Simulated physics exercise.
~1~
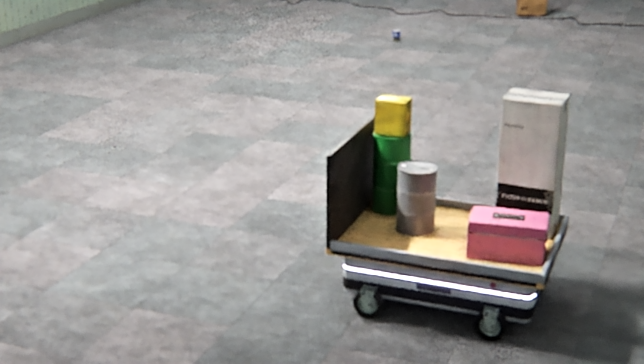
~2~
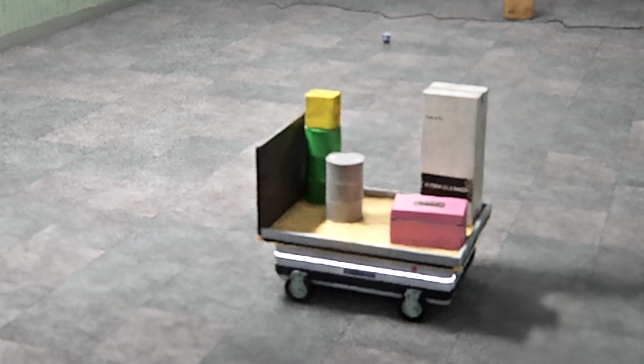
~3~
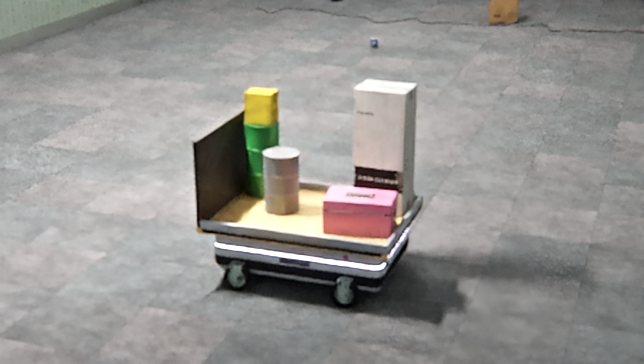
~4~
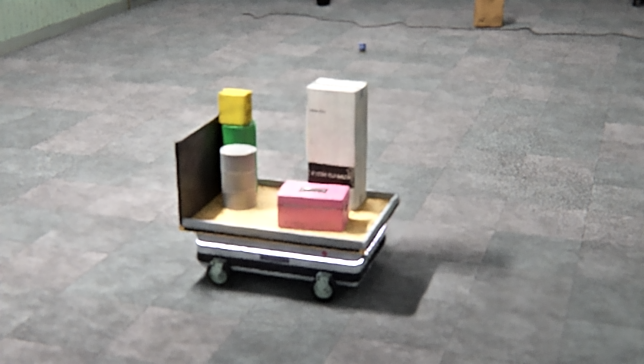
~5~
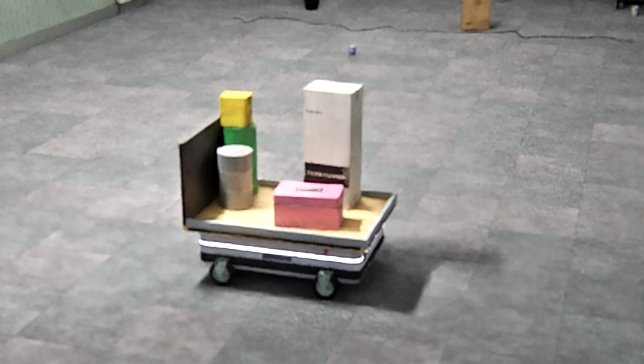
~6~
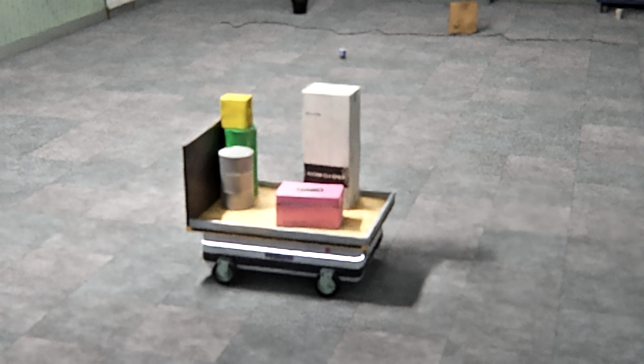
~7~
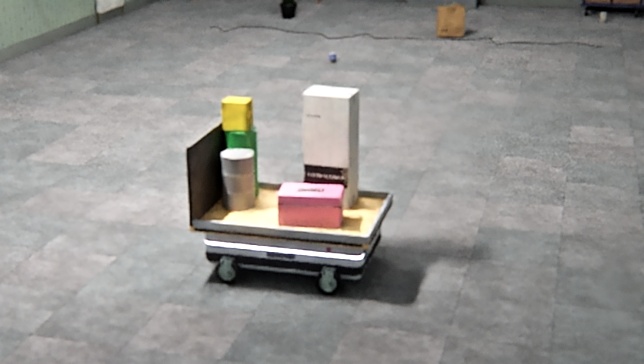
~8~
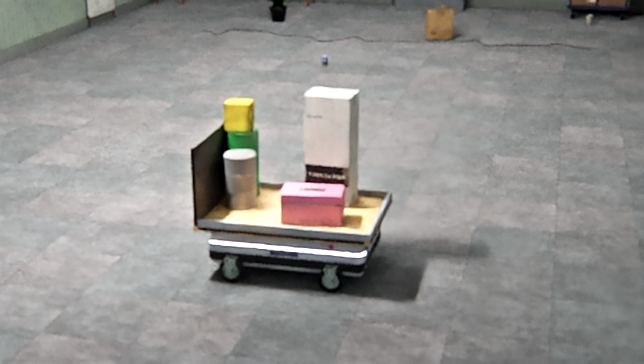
On a grey tiled floor, a loaded cart rolling left and stopping, its white box, canister and pink toolbox sliding but staying upright.
